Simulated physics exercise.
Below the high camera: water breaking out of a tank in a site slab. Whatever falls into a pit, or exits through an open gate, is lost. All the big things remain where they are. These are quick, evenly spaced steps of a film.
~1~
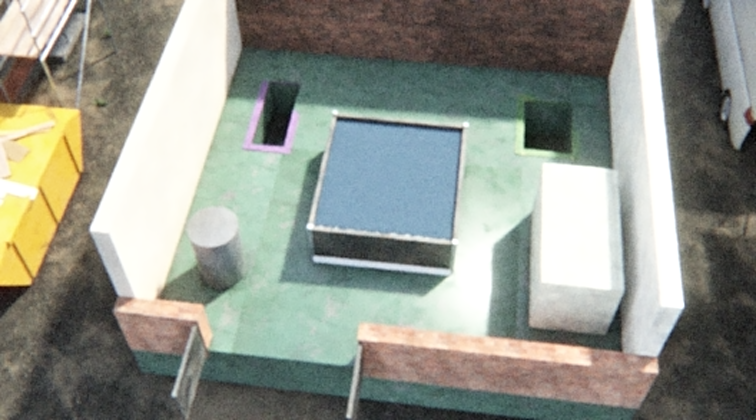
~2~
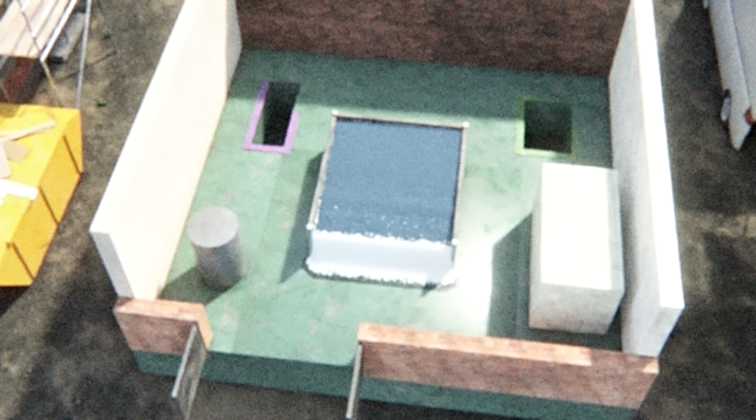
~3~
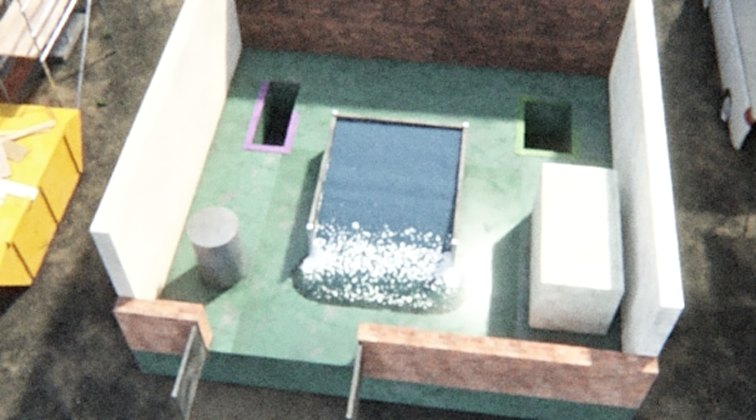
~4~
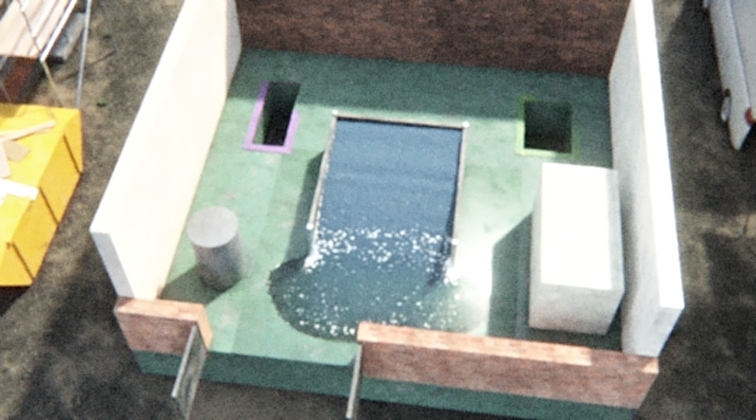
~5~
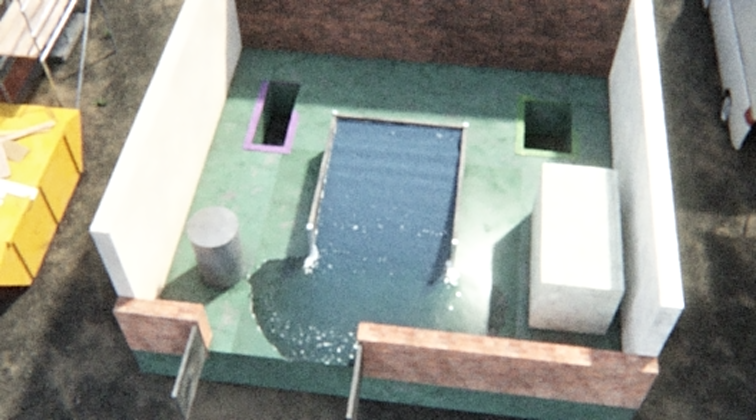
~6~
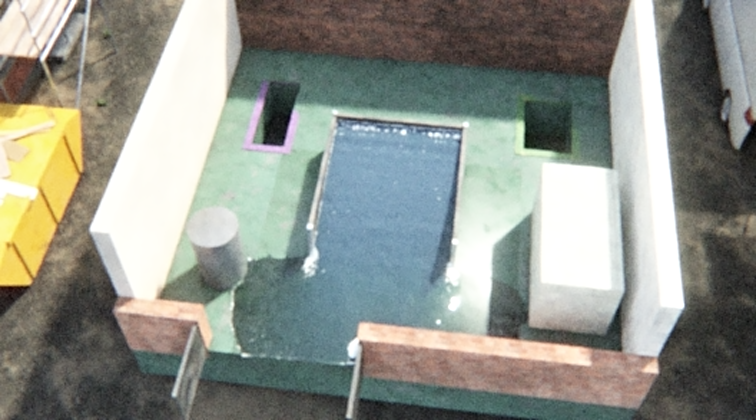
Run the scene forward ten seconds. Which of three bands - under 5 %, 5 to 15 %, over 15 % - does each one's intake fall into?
The gate passes fifteen per cent. The purple pit fails to reach five per cent. The green pit lies in the five-to-fifteen range.
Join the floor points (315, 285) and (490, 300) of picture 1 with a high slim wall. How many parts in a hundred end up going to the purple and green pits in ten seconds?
Purple 8 %, green 4 %.
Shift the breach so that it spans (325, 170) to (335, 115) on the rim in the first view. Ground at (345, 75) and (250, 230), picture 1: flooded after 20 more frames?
First point: Inundated; second point: Inundated.
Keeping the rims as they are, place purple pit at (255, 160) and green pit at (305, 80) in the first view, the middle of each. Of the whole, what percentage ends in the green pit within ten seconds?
Green: About 2 %.
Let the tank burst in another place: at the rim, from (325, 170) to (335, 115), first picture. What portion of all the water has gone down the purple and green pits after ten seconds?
The purple pit takes 45 per cent and the green pit 2 per cent.
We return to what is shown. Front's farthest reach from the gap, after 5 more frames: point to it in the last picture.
Somewhere about (606, 378).
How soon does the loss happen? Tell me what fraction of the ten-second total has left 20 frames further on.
My guess would be around 55 percent.
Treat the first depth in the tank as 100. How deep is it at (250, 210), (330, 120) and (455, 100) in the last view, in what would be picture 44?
Around 2, 0 and 4 percent, in that order.
A moment on, water covers 20 % of the floor; the gate 9 %, the purple pit 0 %, the green pit 0 %.
Next, water covers 25 % of the floor; the gate 22 %, the purple pit 0 %, the green pit 0 %.
Then, water covers 40 % of the floor; the gate 36 %, the purple pit 0 %, the green pit 0 %.
Later, water covers 65 % of the floor; the gate 46 %, the purple pit 0 %, the green pit 3 %.
In the end, water covers 85 % of the floor; the gate 54 %, the purple pit 2 %, the green pit 9 %.
